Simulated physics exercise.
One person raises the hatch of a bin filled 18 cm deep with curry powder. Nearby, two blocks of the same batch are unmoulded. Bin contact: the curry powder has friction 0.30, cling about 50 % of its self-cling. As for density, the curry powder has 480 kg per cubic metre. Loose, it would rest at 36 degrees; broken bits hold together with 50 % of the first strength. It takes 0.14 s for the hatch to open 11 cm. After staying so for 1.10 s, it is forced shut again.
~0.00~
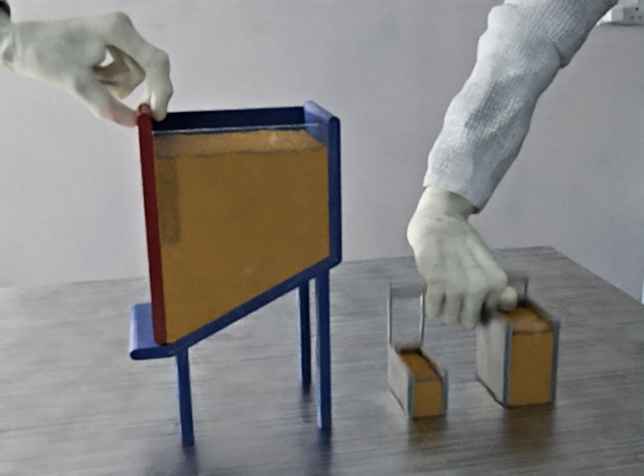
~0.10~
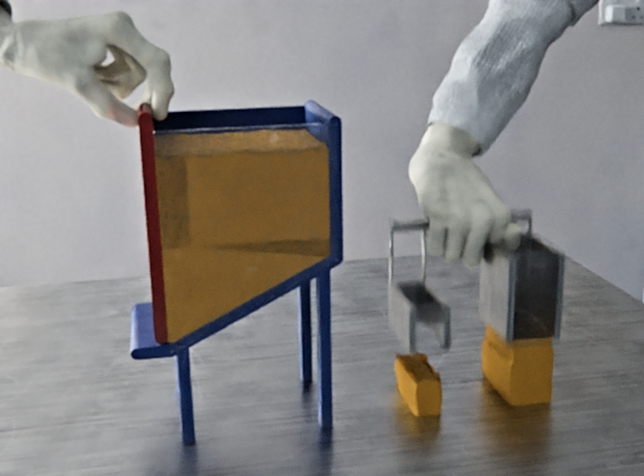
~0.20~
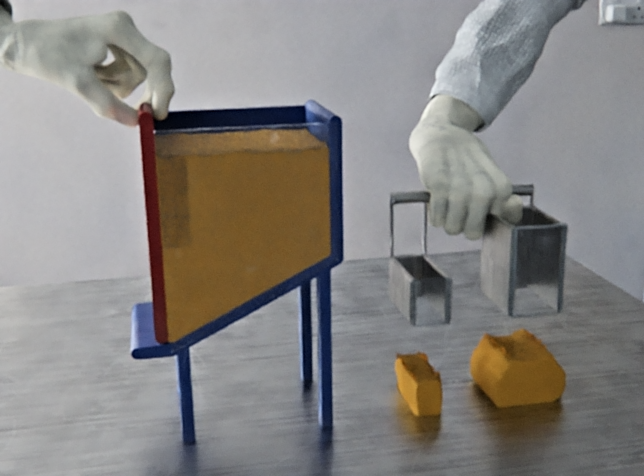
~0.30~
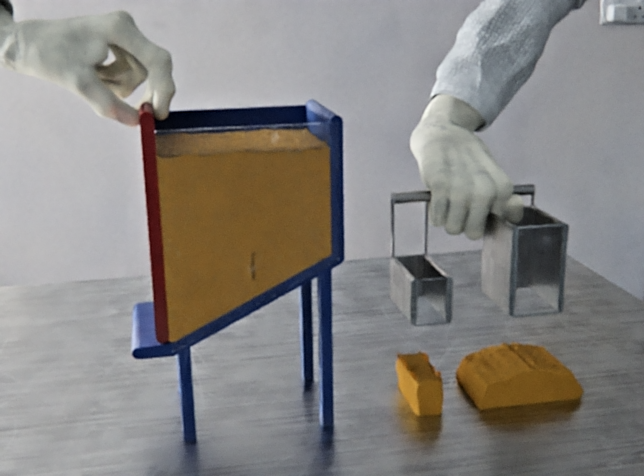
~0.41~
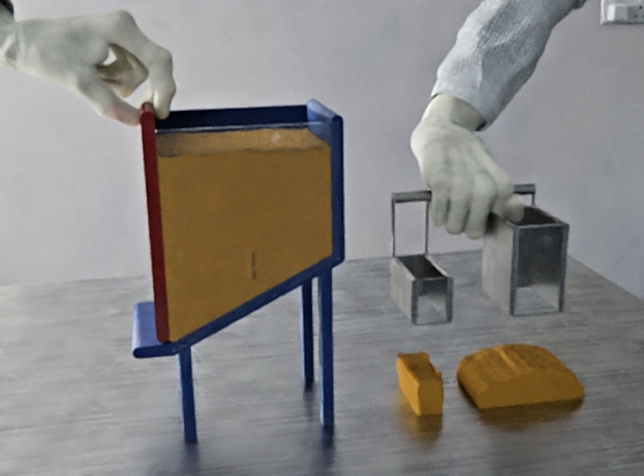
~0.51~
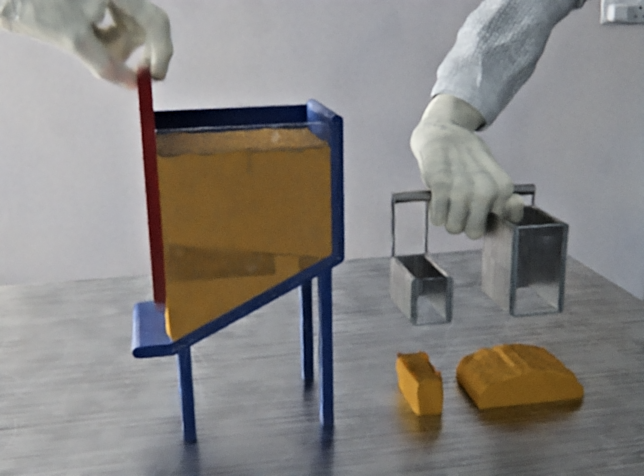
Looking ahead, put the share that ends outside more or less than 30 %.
The amount that gets out is larger than 30 per cent.
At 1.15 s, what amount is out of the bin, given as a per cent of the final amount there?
I'd say near 60 per cent.
After 0.80 s, the hatch is 11 cm open and 14 % is out.
After 1.15 s, the hatch is 11 cm open and 47 % is out.
After 1.49 s, the hatch is 11 cm open and 66 % is out.
After 1.84 s, the hatch is 2.6 cm open and 77 % is out.
After 2.12 s, the hatch is shut and 78 % is out.
